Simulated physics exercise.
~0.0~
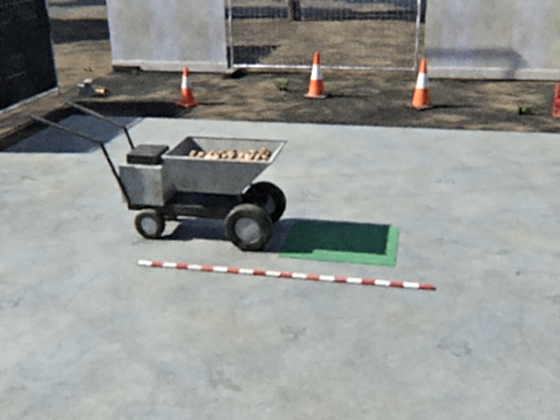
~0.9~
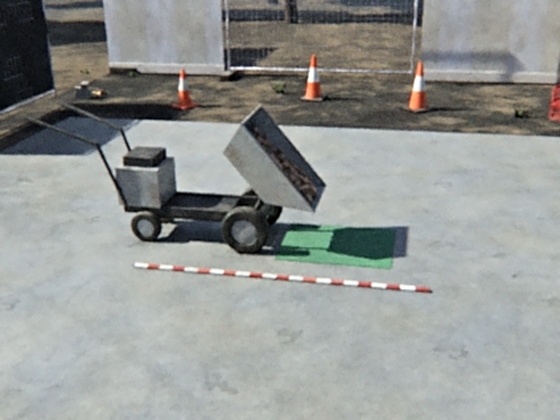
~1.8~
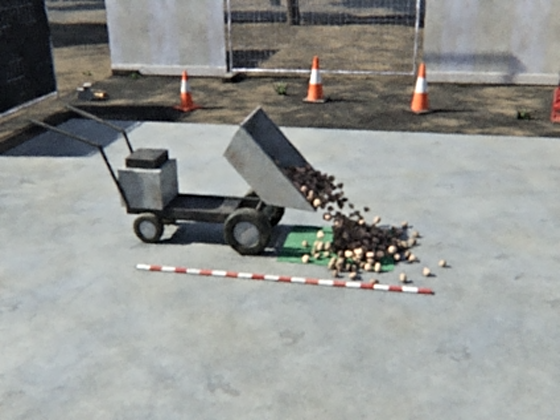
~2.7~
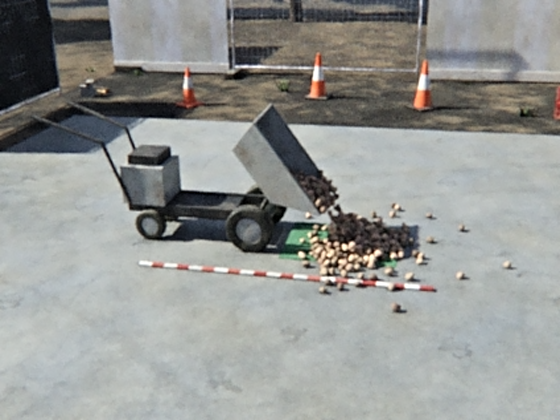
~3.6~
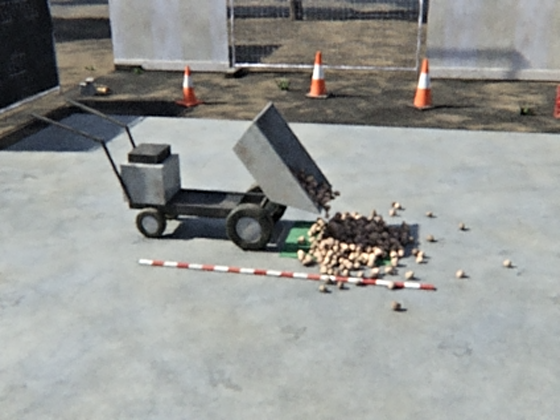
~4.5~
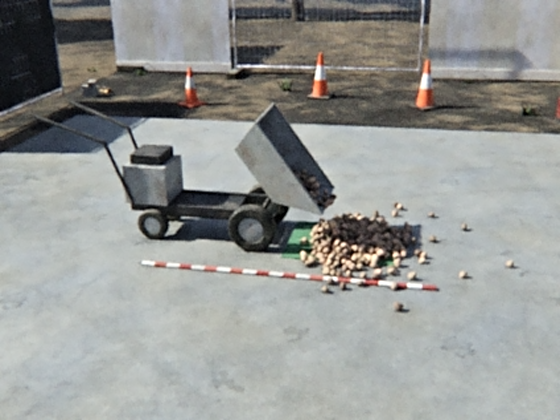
Motor barrow tipping its grey skip forward, spilling rounded stones into a heap over a green sheet, some scattering across the concrete.
